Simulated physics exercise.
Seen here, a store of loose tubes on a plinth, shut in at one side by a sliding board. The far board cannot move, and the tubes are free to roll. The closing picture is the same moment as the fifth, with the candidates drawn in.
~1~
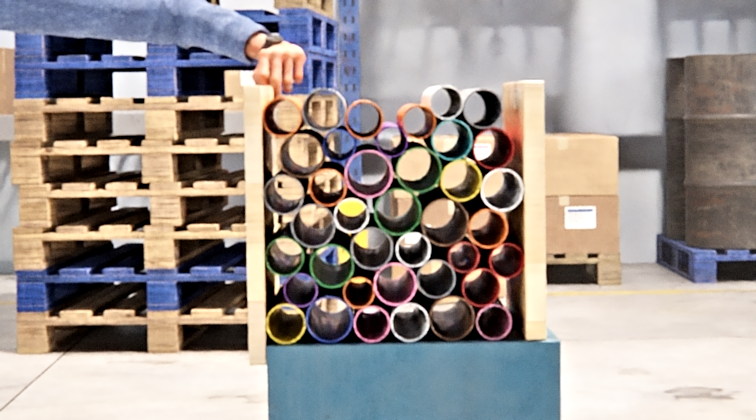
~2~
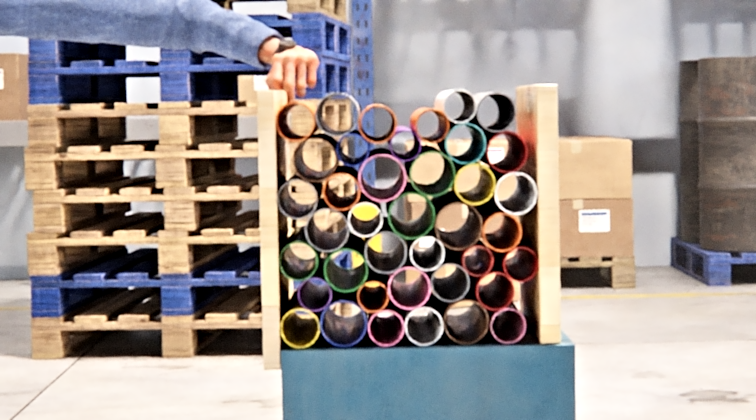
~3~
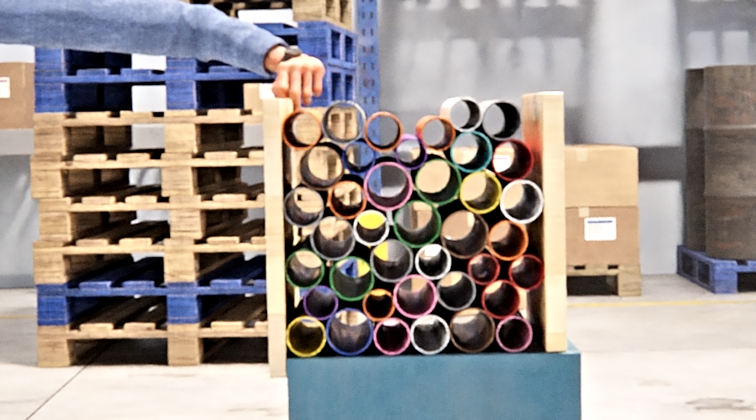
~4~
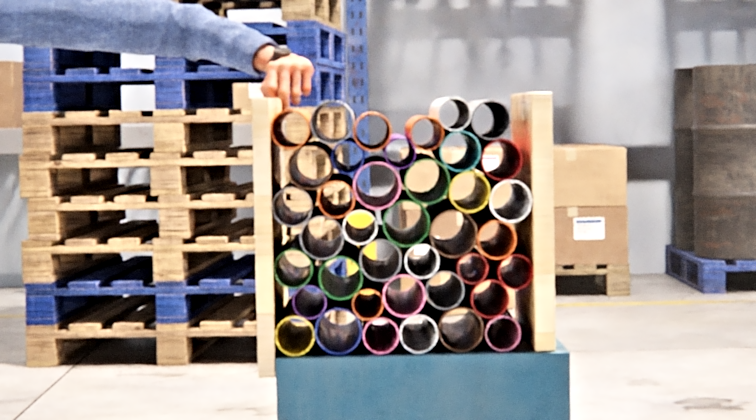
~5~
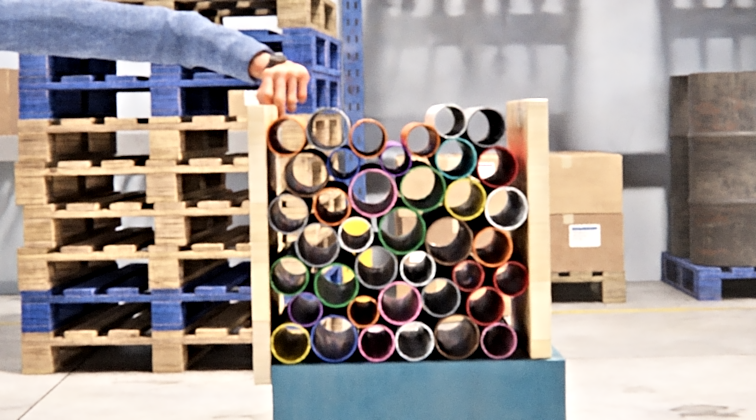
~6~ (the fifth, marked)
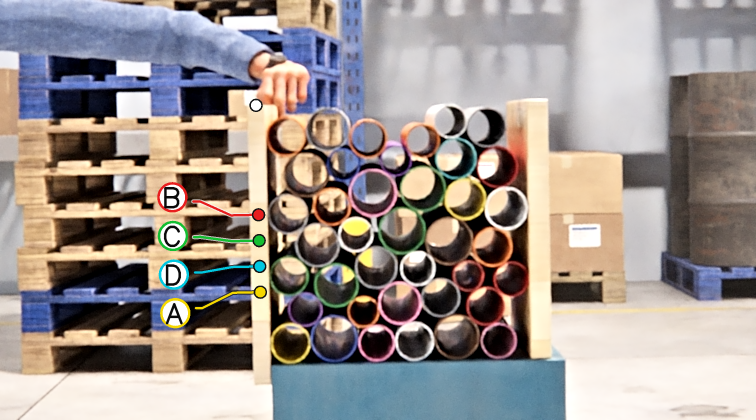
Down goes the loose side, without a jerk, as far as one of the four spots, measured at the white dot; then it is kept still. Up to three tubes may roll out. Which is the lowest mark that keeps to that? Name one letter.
The answer is mark C.
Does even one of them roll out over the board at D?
Yes.
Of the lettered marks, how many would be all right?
Two of them.
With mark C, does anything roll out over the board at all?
At C: Yes.
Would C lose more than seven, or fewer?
Fewer than seven.
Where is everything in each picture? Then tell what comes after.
In the first picture, a pink tube (494, 323); a grey tube (436, 279); a grey tube (372, 249).
In the second picture, a grey tube (386, 253); a white tube (366, 220).
In the third picture, a yellow tube (481, 192); a blue tube (359, 158).
In the fourth picture, side board (272, 228).
In the fifth picture, a yellow tube (290, 343); a pink tube (499, 341); a grey tube (441, 298).
On the marked copy, A at (260, 292); B at (258, 215); C at (259, 241); D at (259, 267); the white dot at (256, 106).
With C. Early on, top of the board (266, 166).
Further on, top of the board (268, 237).
At the end, top of the board (268, 240), three out over the board.
As for the rest, A more than three out over the board; B three out over the board; D more than three out over the board.
